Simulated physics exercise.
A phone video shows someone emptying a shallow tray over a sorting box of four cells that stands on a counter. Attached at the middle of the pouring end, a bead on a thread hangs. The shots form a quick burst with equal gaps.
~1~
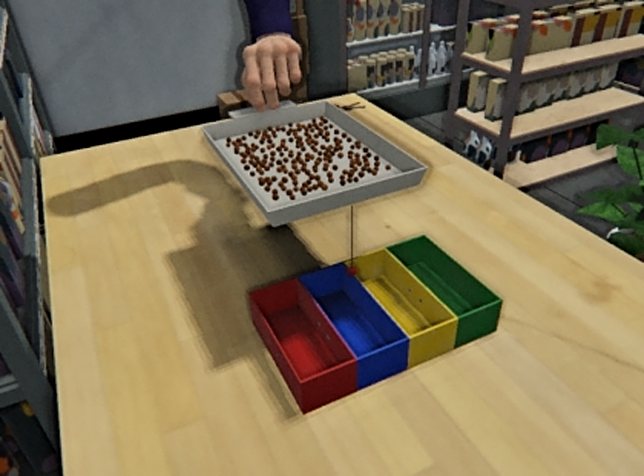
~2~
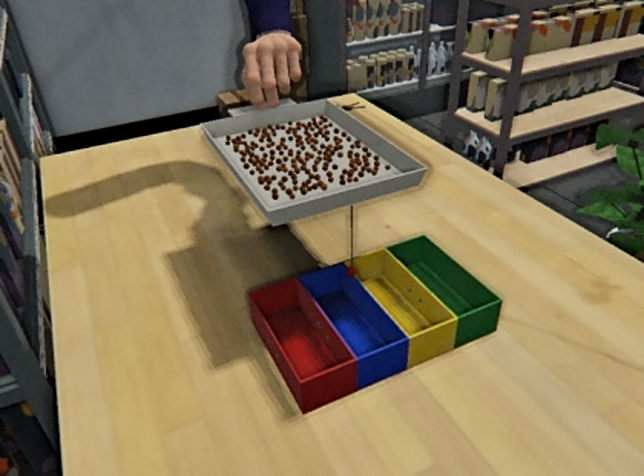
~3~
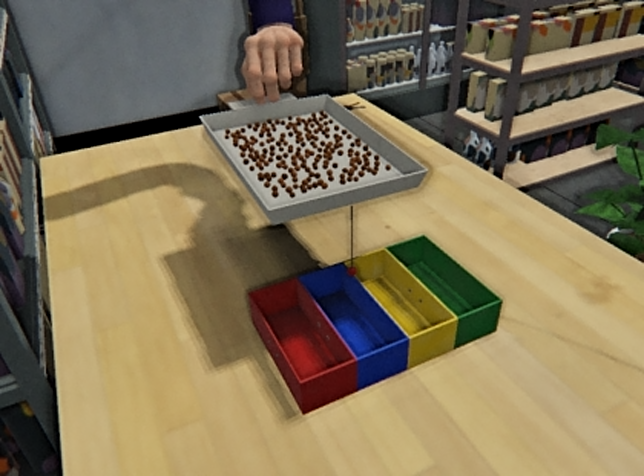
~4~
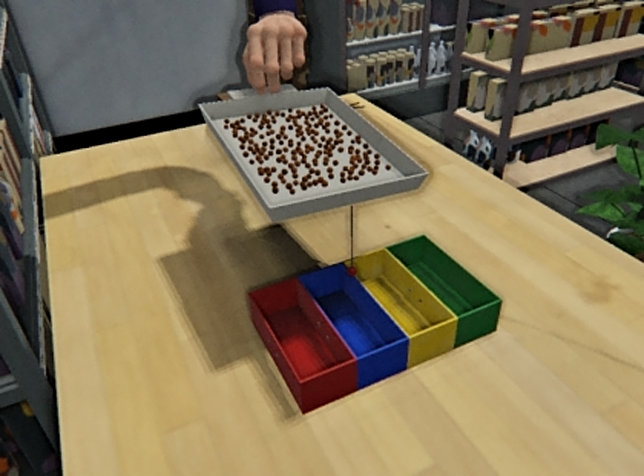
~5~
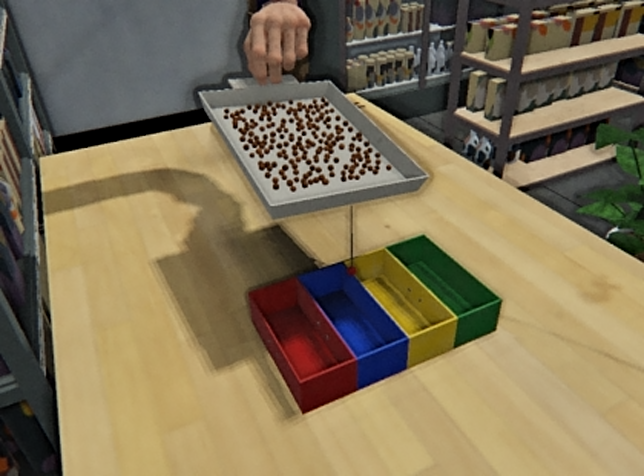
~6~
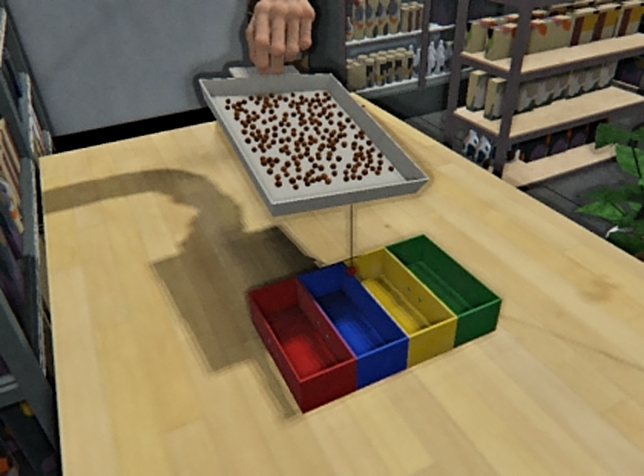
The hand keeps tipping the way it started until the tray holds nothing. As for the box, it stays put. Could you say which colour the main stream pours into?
It pours into the green cell.
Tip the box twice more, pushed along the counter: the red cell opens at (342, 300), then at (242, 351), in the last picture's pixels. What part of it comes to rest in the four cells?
First 100 %, then 10 %.
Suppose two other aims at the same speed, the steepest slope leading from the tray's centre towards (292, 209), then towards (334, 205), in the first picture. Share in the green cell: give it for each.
First case: 0 %; second case: 0 %.
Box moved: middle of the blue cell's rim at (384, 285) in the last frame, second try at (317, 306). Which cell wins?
With the first placing it's yellow, with the second it's the green one.
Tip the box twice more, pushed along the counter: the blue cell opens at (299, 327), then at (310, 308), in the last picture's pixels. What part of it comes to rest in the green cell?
10, then 60 %.
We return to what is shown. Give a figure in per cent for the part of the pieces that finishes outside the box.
I'd put it near 0 per cent of the load.
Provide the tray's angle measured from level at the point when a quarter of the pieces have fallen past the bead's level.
Close to 90 degrees, I reckon.
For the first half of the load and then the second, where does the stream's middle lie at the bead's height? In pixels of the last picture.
For the early half I get (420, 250), and for the late half (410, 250).
Shortly afterwards, tray tipped steeply; all but a few on the tray; only a few in the green cell; only a few falling or outside the box.
Next, tray tipped past a quarter turn; a little on the tray; the bulk in the green cell; a little in the yellow cell; only a few in the blue cell; a little falling or outside the box.
Some moments later, tray tipped past a quarter turn; all but a few in the green cell; a little in the yellow cell; only a few falling or outside the box.
In the end, tray tipped past a quarter turn; all but a few in the green cell; a little in the yellow cell; none at all in the red cell; none at all in the blue cell; only a few outside the box.
